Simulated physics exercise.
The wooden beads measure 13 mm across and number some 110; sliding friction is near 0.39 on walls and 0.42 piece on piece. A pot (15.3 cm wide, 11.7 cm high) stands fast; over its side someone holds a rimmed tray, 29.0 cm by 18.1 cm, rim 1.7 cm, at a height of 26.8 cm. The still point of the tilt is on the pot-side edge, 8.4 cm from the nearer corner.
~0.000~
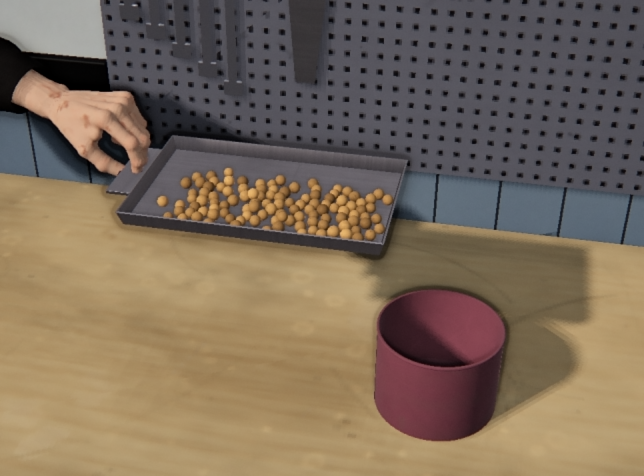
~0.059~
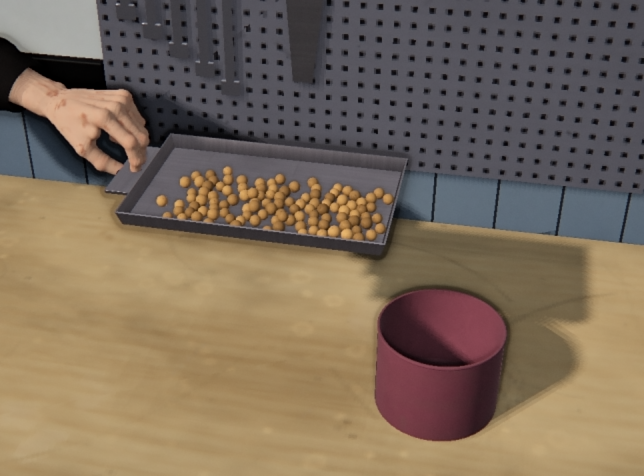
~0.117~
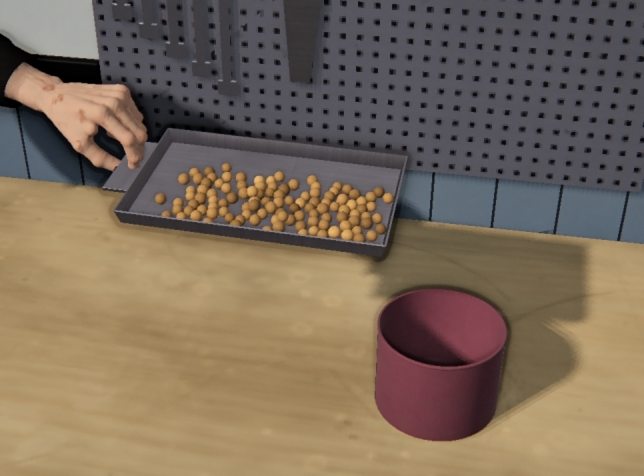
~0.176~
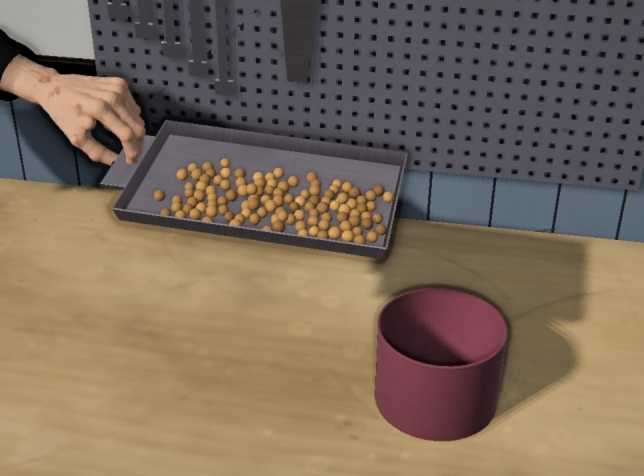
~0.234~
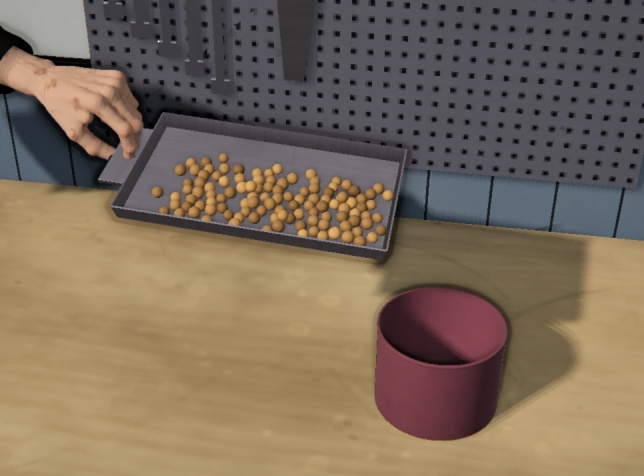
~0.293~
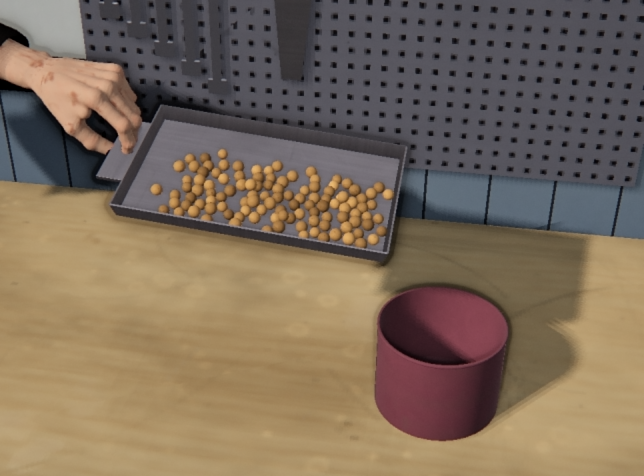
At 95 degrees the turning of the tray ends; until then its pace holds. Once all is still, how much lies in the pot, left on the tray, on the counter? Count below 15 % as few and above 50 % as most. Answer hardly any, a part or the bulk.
Pot: Hardly any, tray: Hardly any, counter: The bulk.
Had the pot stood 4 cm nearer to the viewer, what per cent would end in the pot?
In that case some 20 per cent.
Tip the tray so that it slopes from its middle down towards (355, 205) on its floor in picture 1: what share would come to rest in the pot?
Some 70 per cent.
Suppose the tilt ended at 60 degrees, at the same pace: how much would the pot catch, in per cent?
In that case some 0 per cent.
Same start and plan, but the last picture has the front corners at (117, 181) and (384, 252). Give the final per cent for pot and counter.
Pot 10, counter 90.
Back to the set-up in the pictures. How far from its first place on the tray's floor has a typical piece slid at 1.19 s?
Some 2 cm.
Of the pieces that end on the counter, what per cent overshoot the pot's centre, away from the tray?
Some 30 per cent.
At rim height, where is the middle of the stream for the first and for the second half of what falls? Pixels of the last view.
First near (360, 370), later near (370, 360).
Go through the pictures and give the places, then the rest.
In the first frame, tray tilt 0 degrees, front corners at (122, 210) and (379, 241); middle of the pieces at (279, 205); pot at (441, 327).
In the second frame, tray tilt 1 degrees, front corners at (121, 210) and (381, 241); middle of the pieces at (279, 204).
In the third frame, tray tilt 3 degrees, front corners at (120, 209) and (381, 243); middle of the pieces at (279, 203).
In the fourth frame, tray tilt 5 degrees, front corners at (118, 207) and (382, 245), lowest corner right front; middle of the pieces at (279, 201).
In the fifth frame, tray tilt 8 degrees, front corners at (117, 204) and (383, 247), lowest corner right front; middle of the pieces at (278, 199).
In the sixth frame, tray tilt 10 degrees, front corners at (115, 202) and (384, 249), lowest corner right front; middle of the pieces at (278, 198); pot at (442, 324). Its pace works out near 45 degrees a second.
After 1.19 s, tilt 50 degrees; the tray holds 100 %, the pot 0 %.
Then, at 1.78 s, tilt 76 degrees; the tray holds 100 %, the pot 0 %.
After 2.43 s, tilt 95 degrees; the tray holds 0 %, the pot 5 %.
At rest (3.4 s), pot 5 %, tray 0 %, counter 95 %.
